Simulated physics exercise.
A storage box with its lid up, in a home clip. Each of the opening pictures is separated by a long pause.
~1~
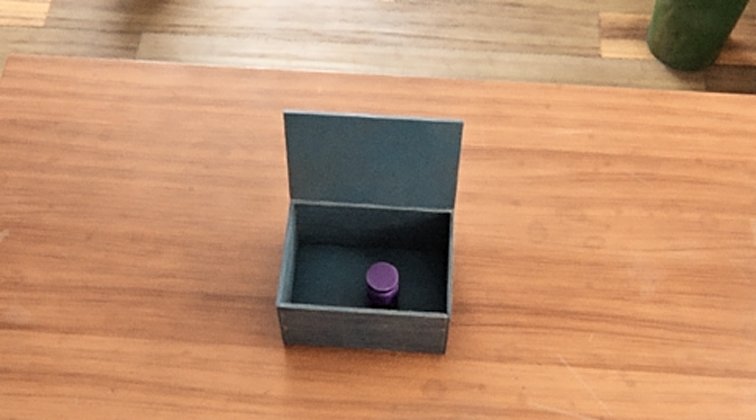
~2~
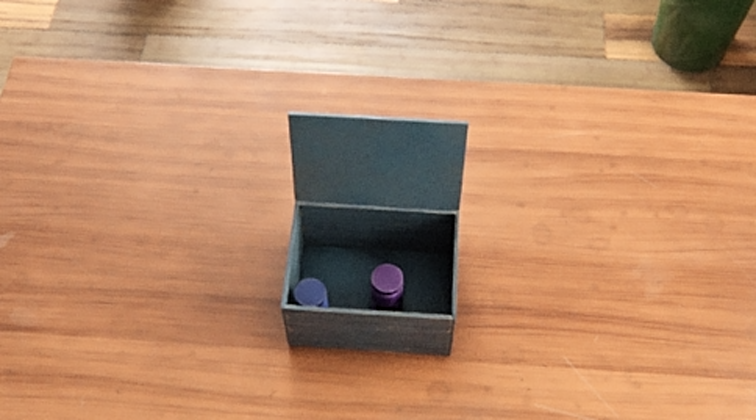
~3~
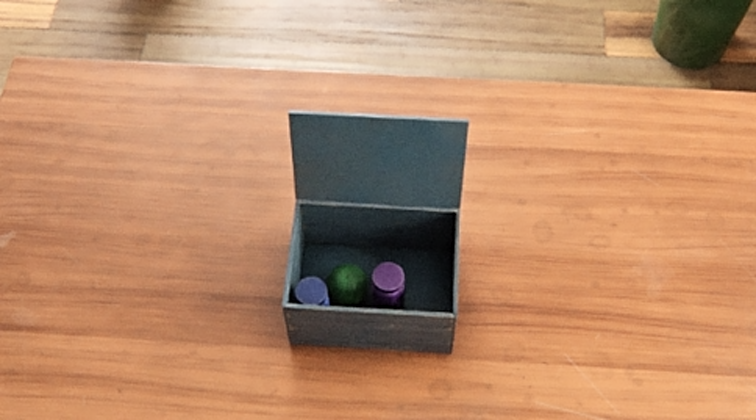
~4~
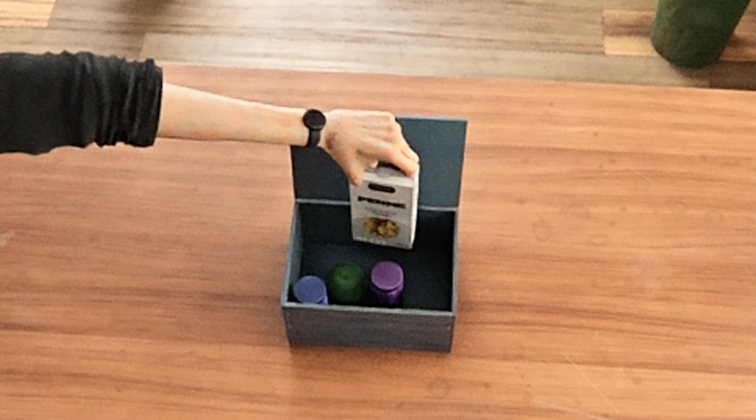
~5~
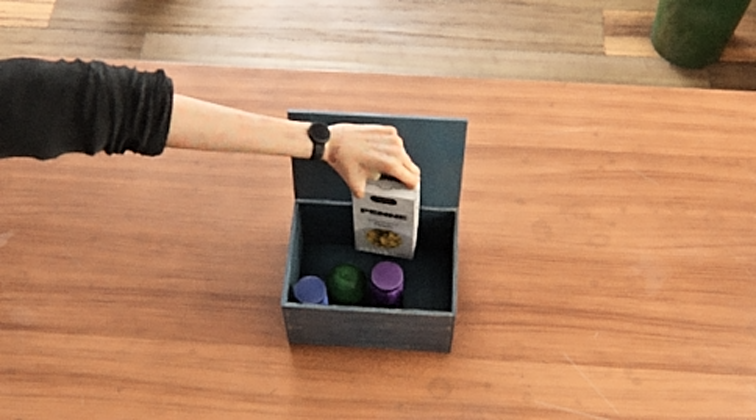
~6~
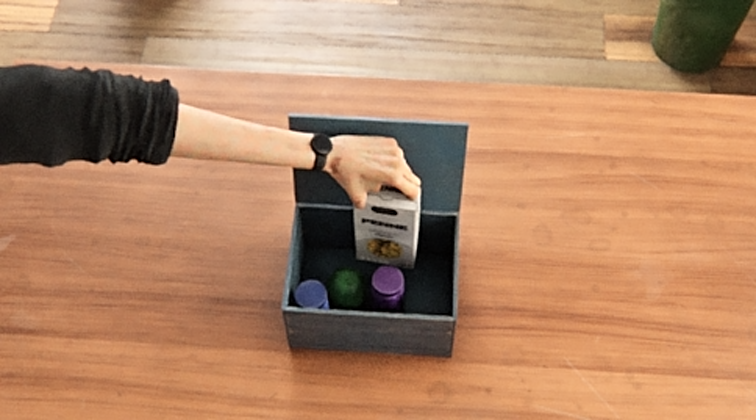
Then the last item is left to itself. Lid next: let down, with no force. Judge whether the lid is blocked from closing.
Stuck open.
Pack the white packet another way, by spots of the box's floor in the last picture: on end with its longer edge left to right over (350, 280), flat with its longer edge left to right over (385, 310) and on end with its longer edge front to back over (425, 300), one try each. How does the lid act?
In order: Lid stays open, lid stays open, lid stays open.
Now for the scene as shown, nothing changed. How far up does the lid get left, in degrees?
Angle above rim: About 18°.
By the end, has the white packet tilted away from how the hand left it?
In the end, it winds up askew.
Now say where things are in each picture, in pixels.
In the first frame, the last thing is not in view yet.
In the second frame, the last thing is not in view yet; purple shaker (387, 293).
In the third frame, the last thing is not in view yet.
The fourth frame shows still above its spot; white packet (384, 204); green apple (346, 284).
The fifth frame shows still above its spot; white packet (387, 215); purple shaker (387, 290).
The sixth frame shows put in, still held; white packet (387, 225).
Then, 1.30 s after the last picture, lid 79° above the rim; white packet slid about its own width near (387, 248).
Then, 1.90 s after the last picture, lid 37° above the rim; white packet tipped 17° from how it was near (384, 262); purple shaker tipped 9° from how it was.
At rest, lid 18° above the rim; tipped over in the box, white packet; left askew, purple shaker; the other 2 in place. Seen from the same camera at the end, white packet near (386, 269).
